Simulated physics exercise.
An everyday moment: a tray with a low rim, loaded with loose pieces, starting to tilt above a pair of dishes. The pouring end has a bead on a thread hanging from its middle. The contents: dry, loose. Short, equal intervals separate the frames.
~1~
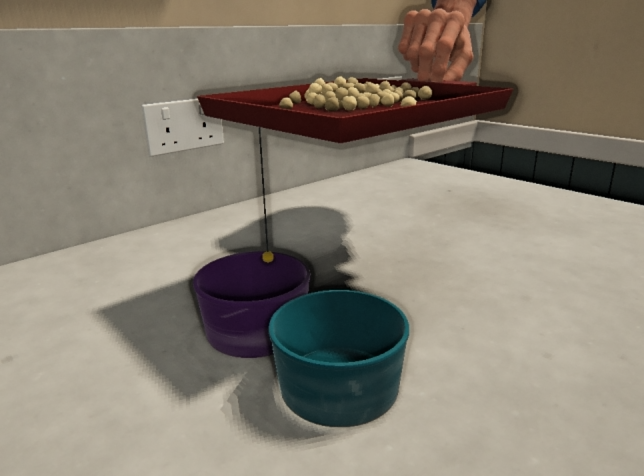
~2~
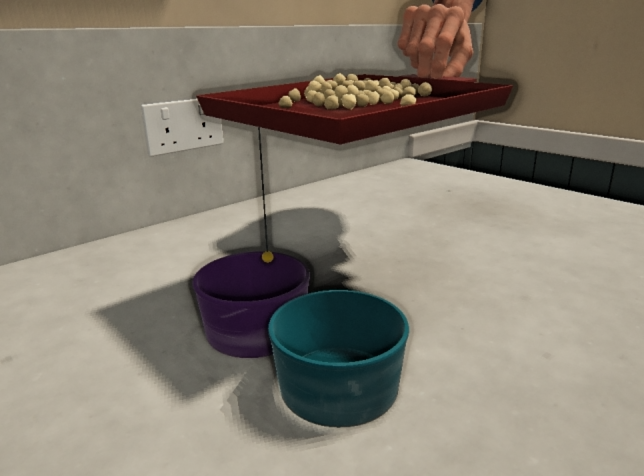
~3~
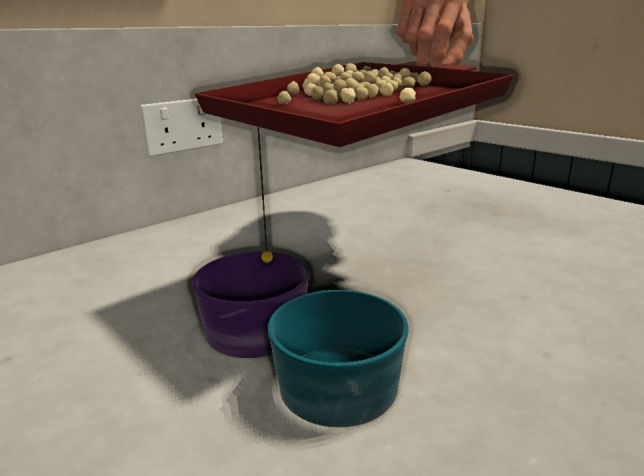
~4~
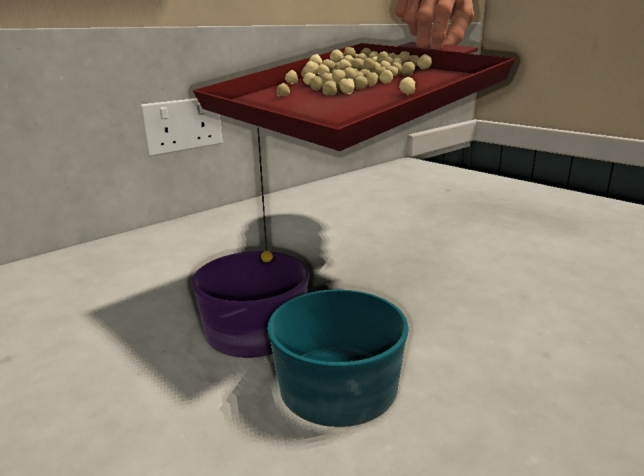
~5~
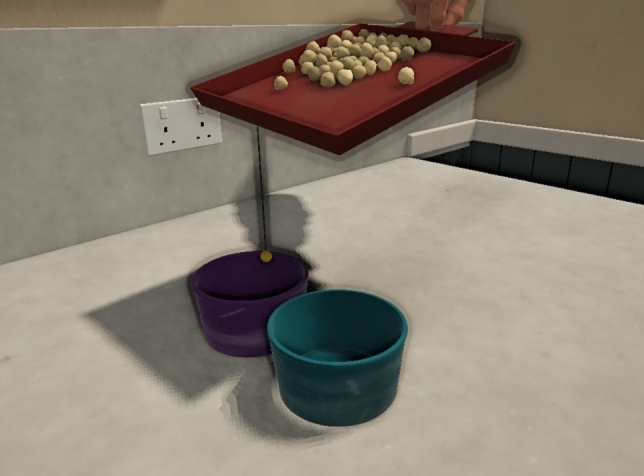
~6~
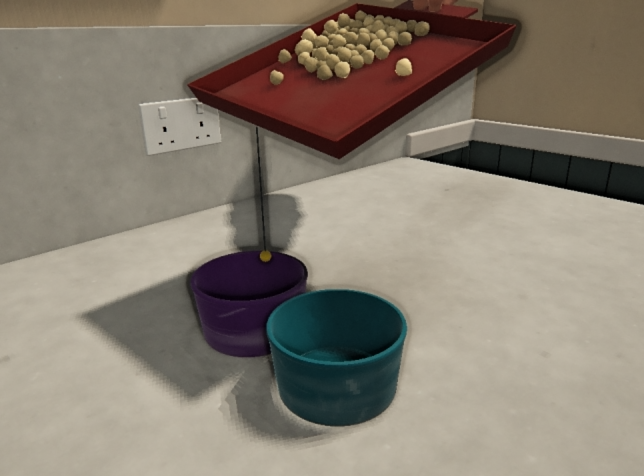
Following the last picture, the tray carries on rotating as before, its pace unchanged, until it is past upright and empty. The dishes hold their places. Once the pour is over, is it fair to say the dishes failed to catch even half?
No - so the dishes mostly succeed at catching it, really.
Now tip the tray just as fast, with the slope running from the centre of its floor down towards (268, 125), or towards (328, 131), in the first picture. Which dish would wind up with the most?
First place: The dish to the left; second place: The dish to the right.
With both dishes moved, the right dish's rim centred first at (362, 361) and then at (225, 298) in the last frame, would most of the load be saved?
Taking the tries in order: A major share, followed by a minor share.
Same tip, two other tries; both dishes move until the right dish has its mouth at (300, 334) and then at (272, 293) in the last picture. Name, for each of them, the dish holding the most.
Well, the first go goes to the rightmost dish, and the second to the rightmost dish.
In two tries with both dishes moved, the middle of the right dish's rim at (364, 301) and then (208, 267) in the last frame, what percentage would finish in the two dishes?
The first try yields 40% and the second yields 0%.
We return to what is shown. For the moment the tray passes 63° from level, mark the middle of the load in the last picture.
(304, 129).
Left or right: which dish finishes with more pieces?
Well, that is right of the pair.
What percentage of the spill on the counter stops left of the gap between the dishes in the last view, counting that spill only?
I'd put it at around 80 per cent.
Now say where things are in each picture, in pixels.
In the first picture, corners of the pouring end at (204, 96) and (341, 116), level; middle of the load at (365, 96), macadamia nuts; left dish at (206, 317); right dish at (288, 378); bead on its thread at (268, 257).
In the second picture, corners of the pouring end at (203, 95) and (340, 118), level; middle of the load at (365, 93).
In the third picture, corners of the pouring end at (201, 93) and (339, 121), tipped barely, lowest at the right corner; middle of the load at (364, 84).
In the fourth picture, corners of the pouring end at (199, 90) and (338, 126), tipped a little, lowest at the right corner; middle of the load at (357, 64).
In the fifth picture, corners of the pouring end at (197, 86) and (337, 131), tipped clearly, lowest at the right corner; middle of the load at (355, 51).
In the sixth picture, corners of the pouring end at (194, 83) and (336, 136), tipped clearly, lowest at the right corner; middle of the load at (351, 38); left dish at (204, 316); right dish at (285, 377).
Soon, tray tipped steeply; most on the tray; a small part in the right dish; about a quarter in the air.
A while on, tray tipped past a quarter turn; about half on the tray; about a quarter in the right dish; a stray few in the left dish; about a quarter outside both; a stray few in the air.
Towards the end, tray tipped past a quarter turn; about two thirds in the right dish; a small part in the left dish; about a quarter outside both.
Finally, tray tipped past a quarter turn; about two thirds in the right dish; a small part in the left dish; about a quarter outside both.
